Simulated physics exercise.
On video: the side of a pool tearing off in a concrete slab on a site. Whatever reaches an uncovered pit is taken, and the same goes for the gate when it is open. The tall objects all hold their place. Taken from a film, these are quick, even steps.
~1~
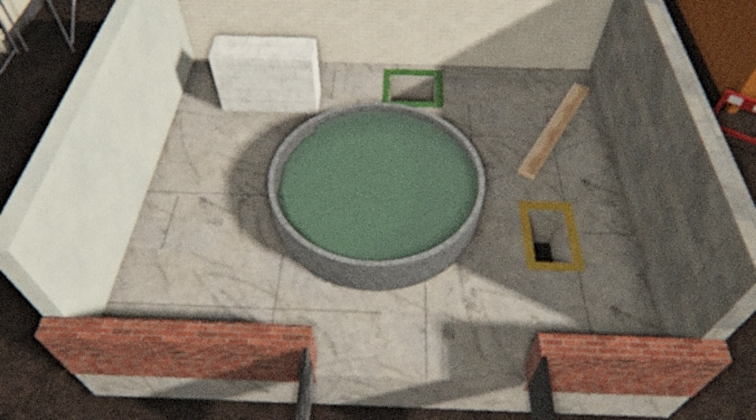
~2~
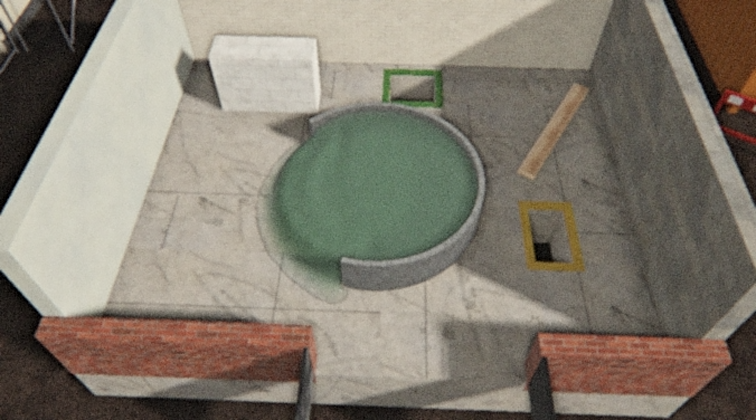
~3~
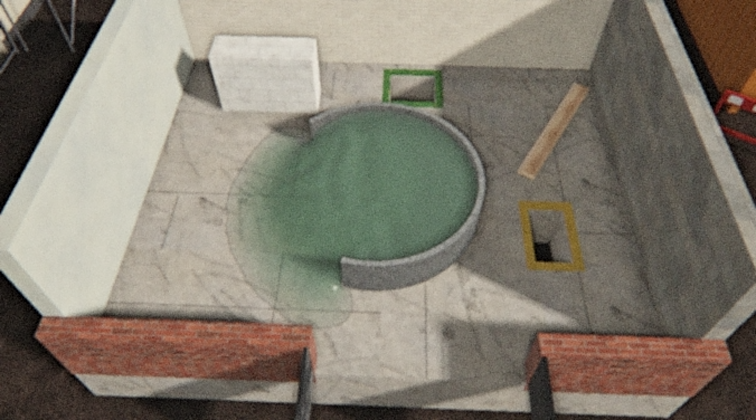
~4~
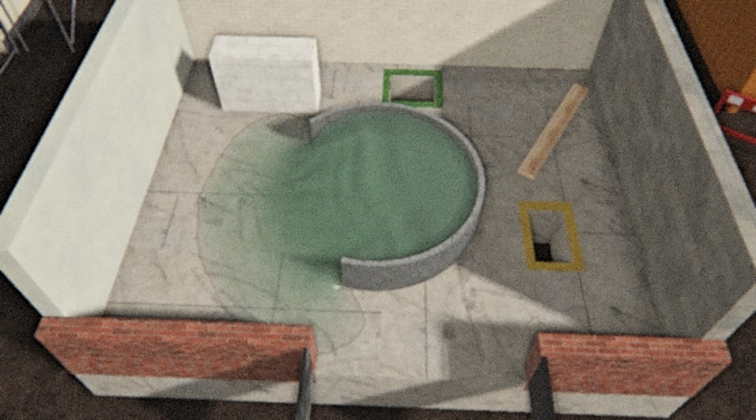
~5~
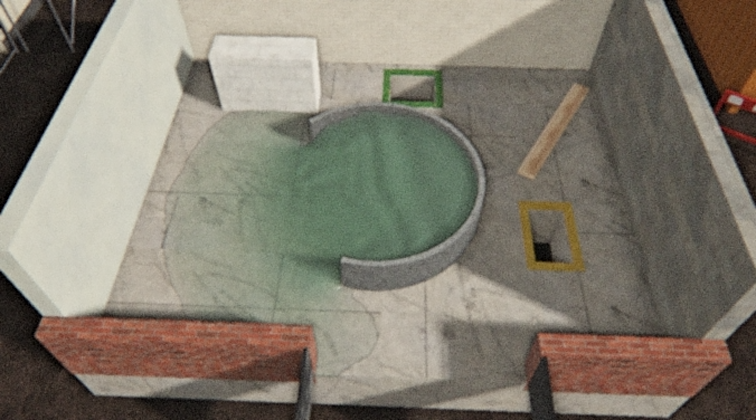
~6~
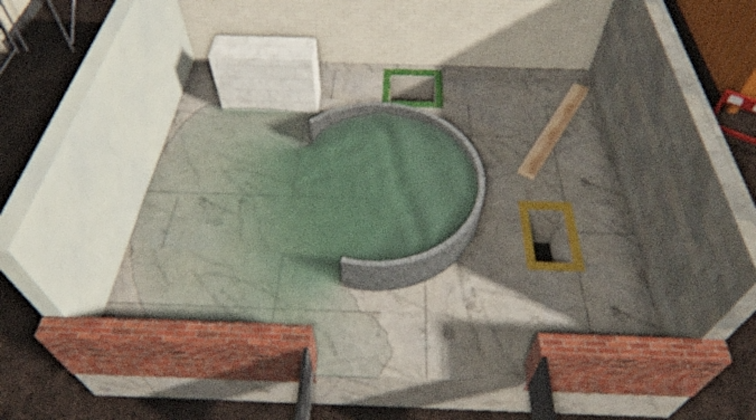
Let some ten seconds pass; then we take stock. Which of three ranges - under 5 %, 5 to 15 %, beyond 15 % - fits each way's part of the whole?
At the end, the gate accounts for a medium-sized part - five to fifteen per cent. The yellow pit accounts for a negligible part - below five per cent. The green pit accounts for a substantial part - beyond fifteen per cent.
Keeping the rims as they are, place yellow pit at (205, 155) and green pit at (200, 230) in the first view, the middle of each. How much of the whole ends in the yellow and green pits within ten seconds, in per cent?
Percentages by pit: Yellow at 30, green at 45.
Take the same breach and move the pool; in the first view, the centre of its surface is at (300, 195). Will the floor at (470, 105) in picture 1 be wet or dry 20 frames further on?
Untouched.
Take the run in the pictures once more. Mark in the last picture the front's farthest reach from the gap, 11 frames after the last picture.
The front should reach about (194, 62).
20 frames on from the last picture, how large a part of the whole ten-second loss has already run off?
Around 5 percent.
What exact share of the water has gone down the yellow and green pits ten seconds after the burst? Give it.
Shares, in order: 2 % and 16 %.
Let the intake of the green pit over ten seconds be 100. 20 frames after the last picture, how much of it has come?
Around 0 percent.
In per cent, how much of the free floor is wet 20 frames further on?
Close to 50 %.
A moment on, water covers 35 % of the floor; the gate 0 %, the yellow pit 0 %, the green pit 0 %.
Next, water covers 40 % of the floor; the gate 1 %, the yellow pit 0 %, the green pit 0 %.
Then, water covers 50 % of the floor; the gate 1 %, the yellow pit 0 %, the green pit 0 %.
Later, water covers 80 % of the floor; the gate 6 %, the yellow pit 0 %, the green pit 6 %.
In the end, water covers 90 % of the floor; the gate 10 %, the yellow pit 2 %, the green pit 17 %.
